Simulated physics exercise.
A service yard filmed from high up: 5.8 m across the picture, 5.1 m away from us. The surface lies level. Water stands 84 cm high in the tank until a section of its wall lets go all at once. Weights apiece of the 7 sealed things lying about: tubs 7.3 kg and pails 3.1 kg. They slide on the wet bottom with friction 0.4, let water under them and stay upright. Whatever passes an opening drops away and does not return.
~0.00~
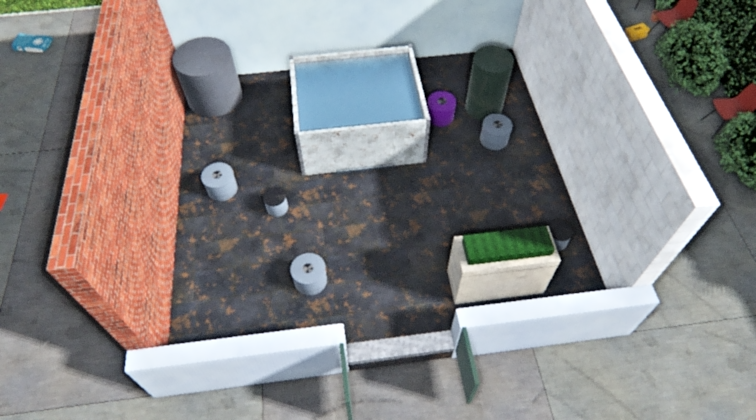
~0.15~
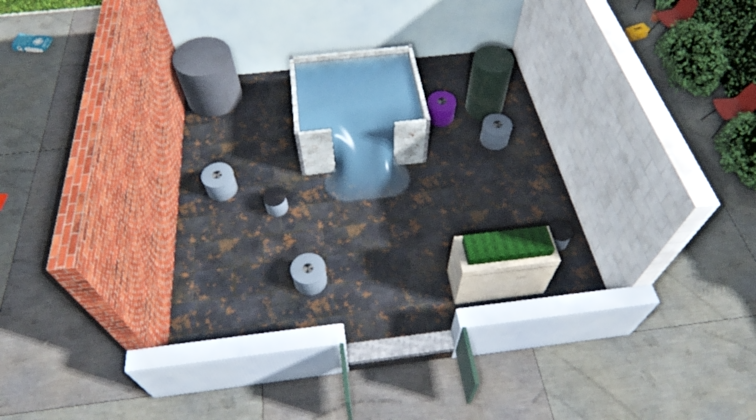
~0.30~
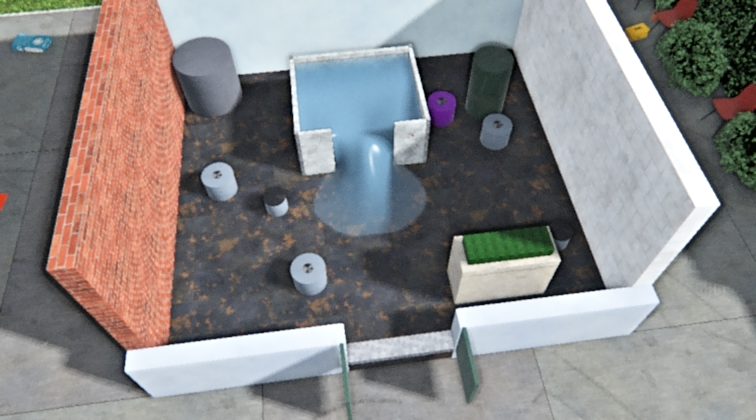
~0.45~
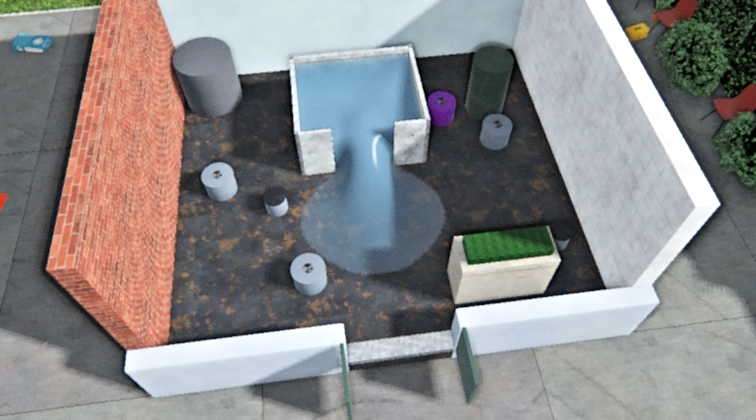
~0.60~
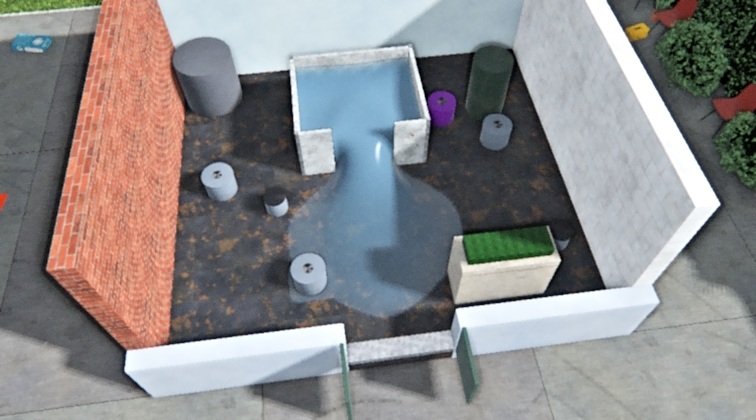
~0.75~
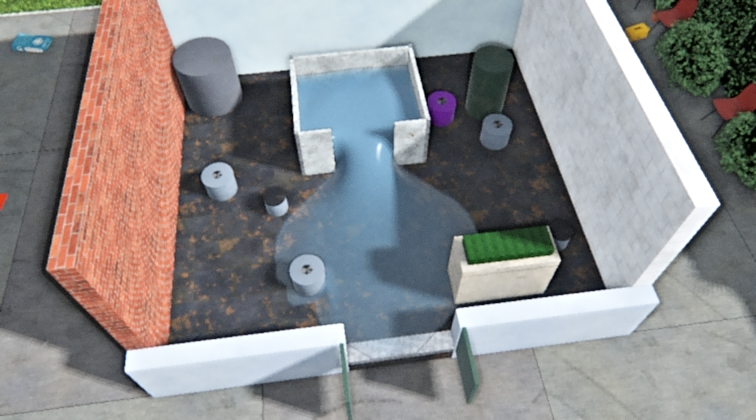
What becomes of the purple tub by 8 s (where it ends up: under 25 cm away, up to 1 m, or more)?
Purple tub holds its place.
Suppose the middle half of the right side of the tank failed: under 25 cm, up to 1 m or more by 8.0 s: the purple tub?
In that case the purple tub gets carried off.
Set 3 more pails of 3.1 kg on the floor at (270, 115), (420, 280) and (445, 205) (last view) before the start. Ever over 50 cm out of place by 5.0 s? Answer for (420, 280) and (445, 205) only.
In turn: Past it, over.
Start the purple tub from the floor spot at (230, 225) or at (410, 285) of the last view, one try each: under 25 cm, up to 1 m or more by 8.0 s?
In turn: It ends far away; it travels far.
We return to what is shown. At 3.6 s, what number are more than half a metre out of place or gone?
By then 3.
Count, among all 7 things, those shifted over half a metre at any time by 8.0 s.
5 of them.
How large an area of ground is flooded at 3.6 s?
About 21 m2.
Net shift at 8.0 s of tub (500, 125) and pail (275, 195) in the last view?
In that order: 100 cm, 0 cm.
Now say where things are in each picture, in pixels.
The purple tub at (442, 101) rests on the ground; 2.7 m2 under water; 0 of 7 have shifted, in the first picture.
The purple tub at (442, 101), on the bottom; water covers 3.4 m2; 0 of 7 have shifted, in the second picture.
The purple tub at (442, 101), on the bottom; 4.3 m2 under water; 0 of 7 have shifted, in the third picture.
The purple tub at (442, 101) rests on the ground; water covers 5.5 m2; 0 of 7 have shifted, in the fourth picture.
The purple tub at (442, 101) rests on the ground; water covers 7.0 m2; 0 of 7 have shifted, in the fifth picture.
The purple tub at (442, 101) rests on the ground; water covers 8.5 m2; 0 of 7 have shifted, in the sixth picture.
After 1.6 s the purple tub is near (442, 101), 0.0 m from its start, aground; 0 of 7 are out; 1 afloat.
After 3.6 s the purple tub is near (442, 101), 0.0 m from its start, aground; 0 of 7 are out; 0 afloat.
After 5.6 s the purple tub is near (442, 101), 0.0 m from its start, aground; 0 of 7 are out; 1 afloat.
After 8.0 s the purple tub is near (440, 98), 0.1 m from its start, afloat; 0 of 7 are out; 4 afloat.
